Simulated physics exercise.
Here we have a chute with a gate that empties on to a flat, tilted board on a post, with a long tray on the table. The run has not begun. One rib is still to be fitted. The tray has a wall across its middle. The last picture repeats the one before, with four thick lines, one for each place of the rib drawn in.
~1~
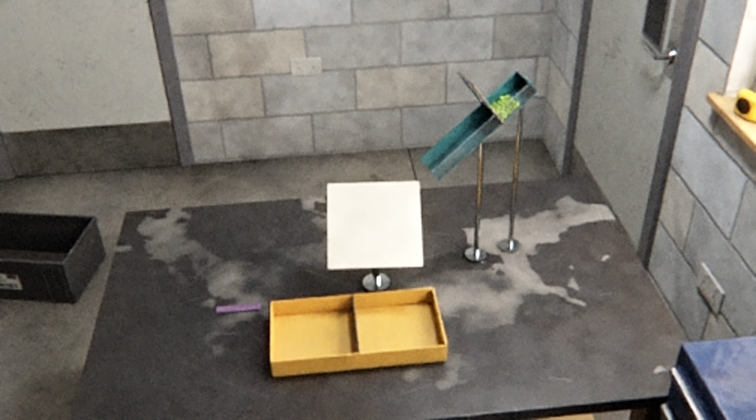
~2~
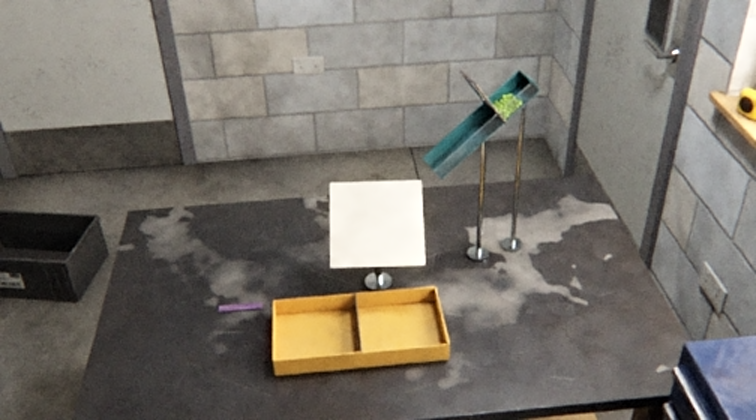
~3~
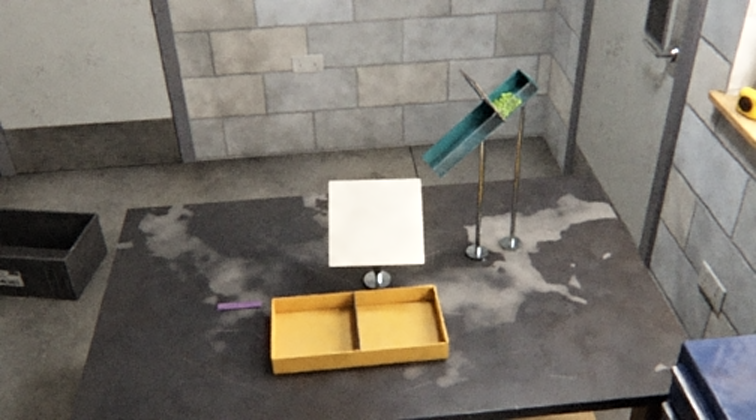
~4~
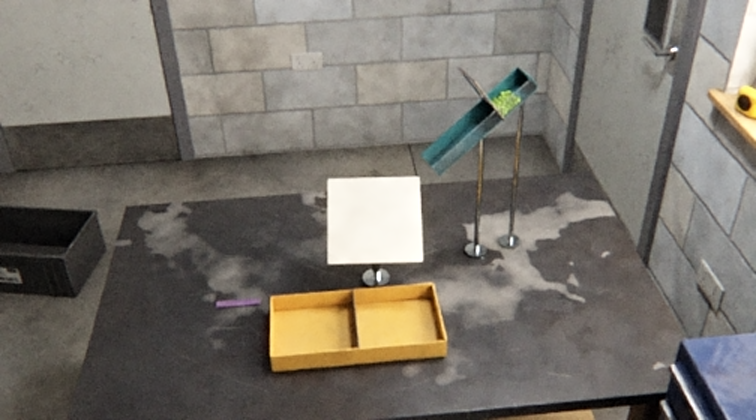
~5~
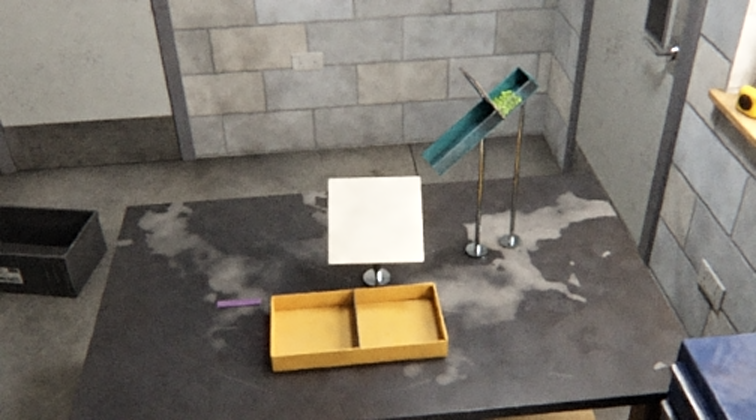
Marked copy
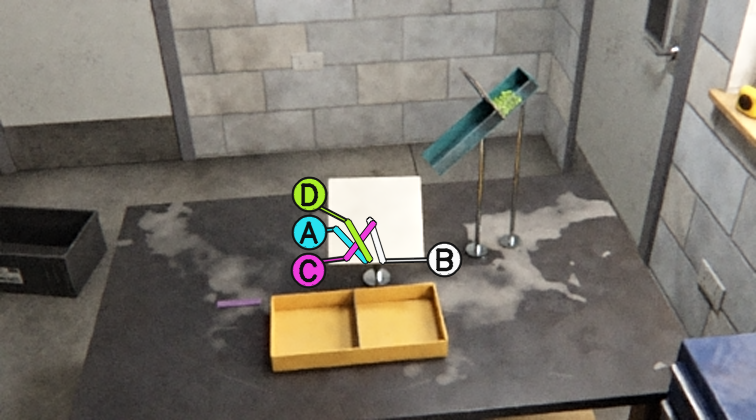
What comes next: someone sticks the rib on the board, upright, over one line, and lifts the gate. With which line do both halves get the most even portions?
C.
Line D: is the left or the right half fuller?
The right half.
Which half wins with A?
More lands on the right.
On the marked copy, line A from (335, 229) to (365, 260); line B from (369, 220) to (382, 261); line C from (373, 223) to (346, 258); line D from (348, 222) to (369, 259).
For line A, of what is caught, a small part in the left half, most in the right.
For line B, of what is caught, a stray few in the left half, nearly all in the right.
For line C, of what is caught, about half in the left half, about half in the right.
For line D, of what is caught, a small part in the left half, nearly all in the right.
